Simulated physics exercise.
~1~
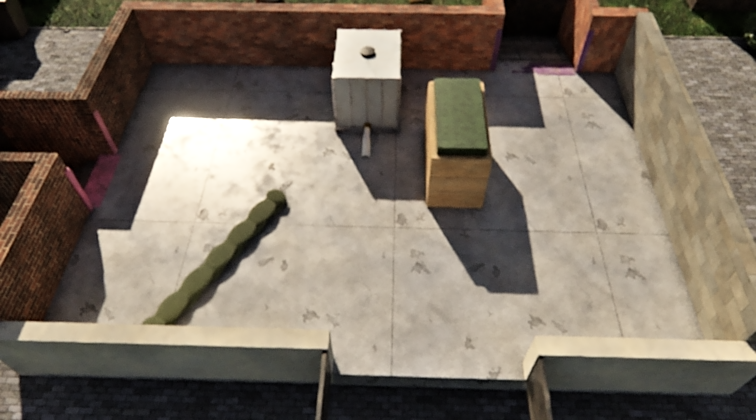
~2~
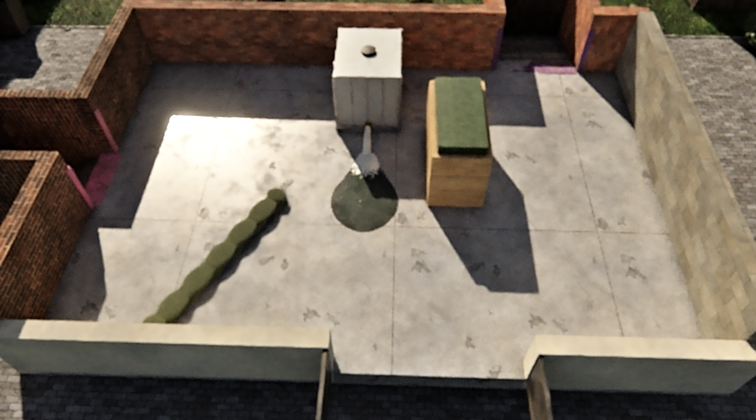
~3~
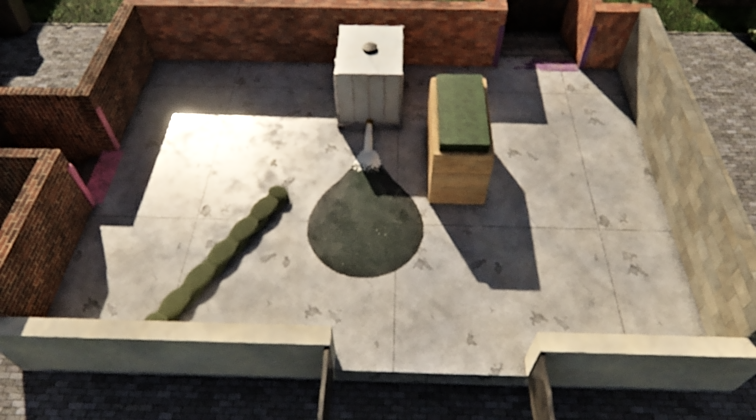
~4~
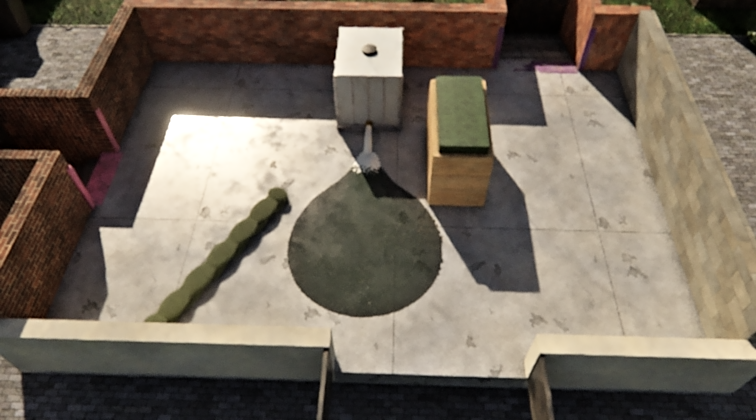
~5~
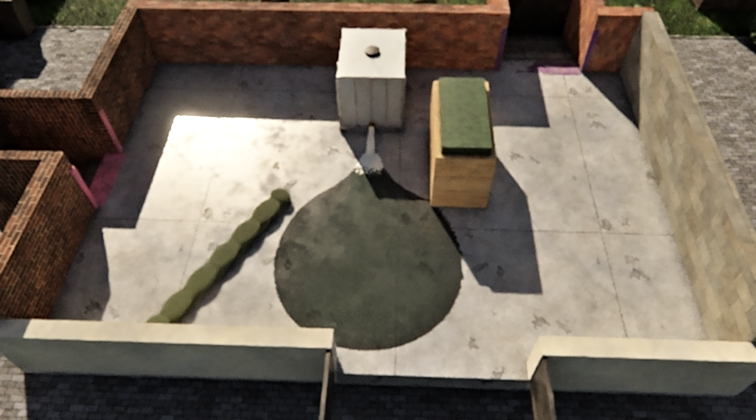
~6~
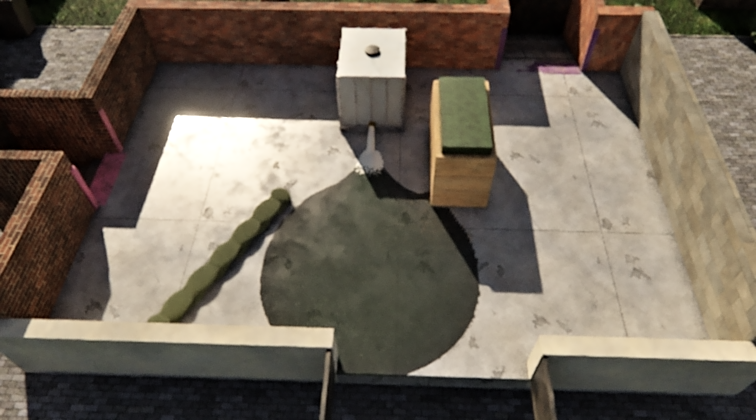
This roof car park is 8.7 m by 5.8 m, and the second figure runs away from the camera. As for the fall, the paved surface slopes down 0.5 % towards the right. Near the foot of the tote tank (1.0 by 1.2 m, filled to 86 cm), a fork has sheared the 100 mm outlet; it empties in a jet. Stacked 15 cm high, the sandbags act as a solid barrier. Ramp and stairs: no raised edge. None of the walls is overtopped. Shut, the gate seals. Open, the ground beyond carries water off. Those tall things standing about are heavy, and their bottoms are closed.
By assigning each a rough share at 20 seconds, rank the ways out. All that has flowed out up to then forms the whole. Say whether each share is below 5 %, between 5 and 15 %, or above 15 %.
The gate carries off over 15 %. The stair shaft (marked pink) carries off not even 5 %. The basement ramp (marked purple) carries off under 5 %.
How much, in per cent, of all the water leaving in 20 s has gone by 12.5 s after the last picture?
Share gone: Close to 75 %.
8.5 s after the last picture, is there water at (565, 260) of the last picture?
Soaked.
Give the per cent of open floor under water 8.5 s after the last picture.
30 %.
Then, 1.5 s after the last picture water covers 20 % of the floor and is deepest (6 cm) near (371, 158); gone so far, the gate 2 %, the stair shaft (marked pink) 0 %, the basement ramp (marked purple) 0 %.
Then, 4.5 s after the last picture water covers 25 % of the floor and is deepest (6 cm) near (371, 158); gone so far, the gate 9 %, the stair shaft (marked pink) 0 %, the basement ramp (marked purple) 0 %.
Then, 8.5 s after the last picture water covers 30 % of the floor and is deepest (5 cm) near (371, 158); gone so far, the gate 18 %, the stair shaft (marked pink) 0 %, the basement ramp (marked purple) 0 %.
Then, 12.5 s after the last picture water covers 35 % of the floor and is deepest (5 cm) near (371, 158); gone so far, the gate 27 %, the stair shaft (marked pink) 0 %, the basement ramp (marked purple) 0 %.
Then, 16.5 s after the last picture water covers 40 % of the floor and is deepest (5 cm) near (371, 158); gone so far, the gate 36 %, the stair shaft (marked pink) 0 %, the basement ramp (marked purple) 0 %.
